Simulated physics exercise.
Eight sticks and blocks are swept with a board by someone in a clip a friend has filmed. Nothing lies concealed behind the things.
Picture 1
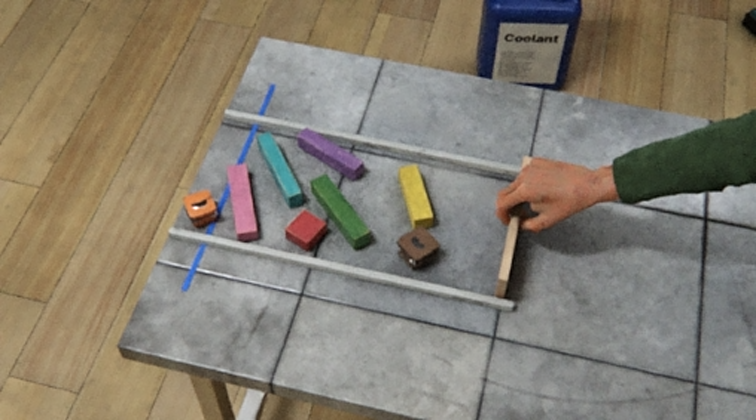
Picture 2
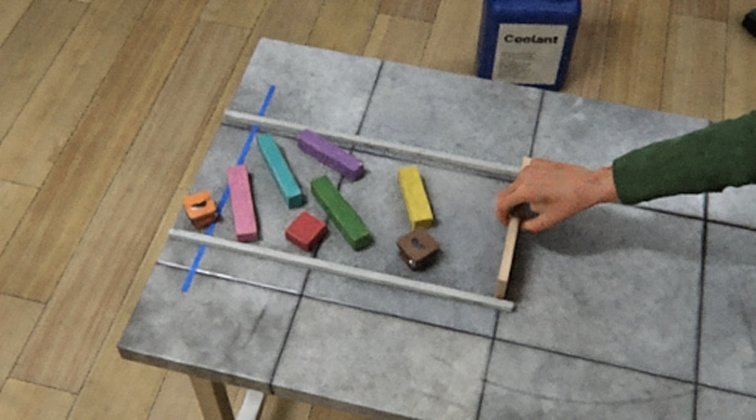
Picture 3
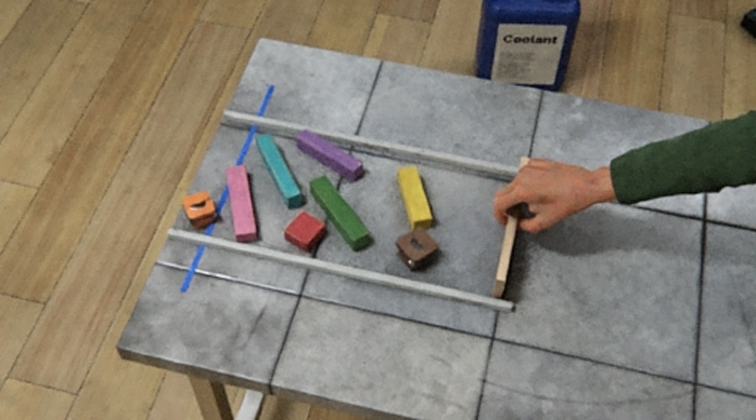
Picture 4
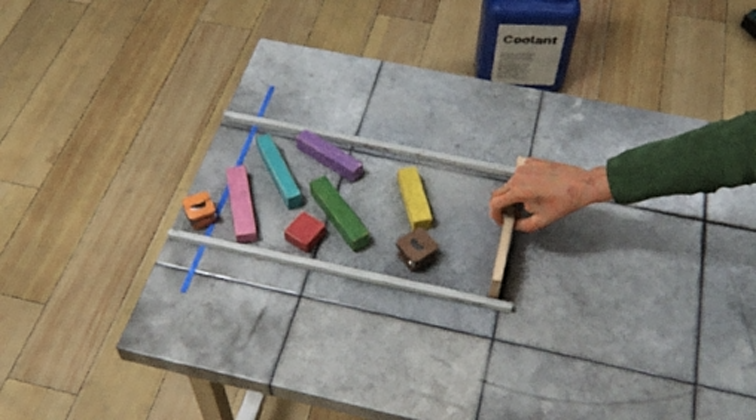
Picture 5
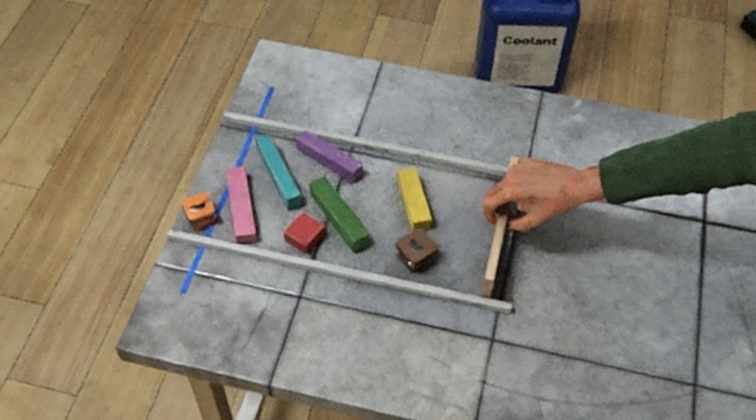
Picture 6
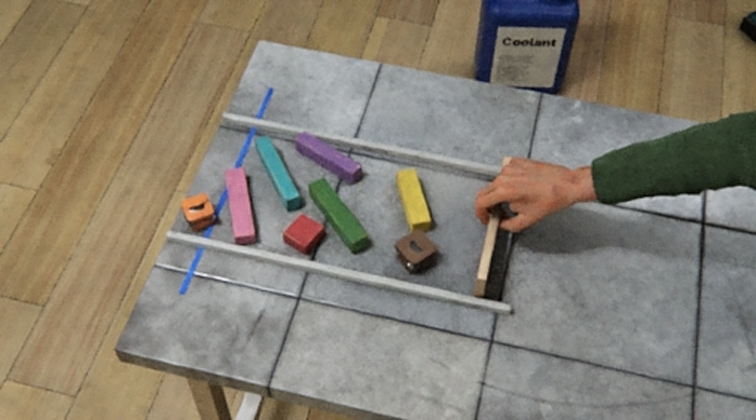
On a gray tiled table, a hand in a green sleeve slides a wooden board slightly to the left between two pale rails, while the colored sticks and blocks near a blue tape line stay practically still.
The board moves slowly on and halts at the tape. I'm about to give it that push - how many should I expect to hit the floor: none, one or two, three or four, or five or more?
Expect five or more.
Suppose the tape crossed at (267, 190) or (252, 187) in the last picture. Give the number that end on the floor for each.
On the floor, 2 then 3.
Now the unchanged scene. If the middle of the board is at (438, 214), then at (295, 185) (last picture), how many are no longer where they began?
I make it 1 at the first spot and 8 at the other.
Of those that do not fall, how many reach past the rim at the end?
The overhang total is 1.
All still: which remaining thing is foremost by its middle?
Green bar.
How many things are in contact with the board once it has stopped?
The figure is 2.
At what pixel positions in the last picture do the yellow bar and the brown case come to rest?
In the last picture, roughly (227, 161) and (197, 217).
Early on, none off yet; orange case at rest near (199, 213); pink bar at rest near (240, 206); turquoise bar at rest near (277, 173).
A while later, none off yet; orange case at rest near (199, 213); pink bar moving near (236, 205); turquoise bar moving near (273, 172).
Further along, one off so far; orange case in the air near (171, 293); pink bar travelled about its own width near (181, 195); turquoise bar travelled about its own width near (213, 162).
Finally, the number that fall off is five or more; lost, red block, purple bar, turquoise bar, pink bar and orange case.
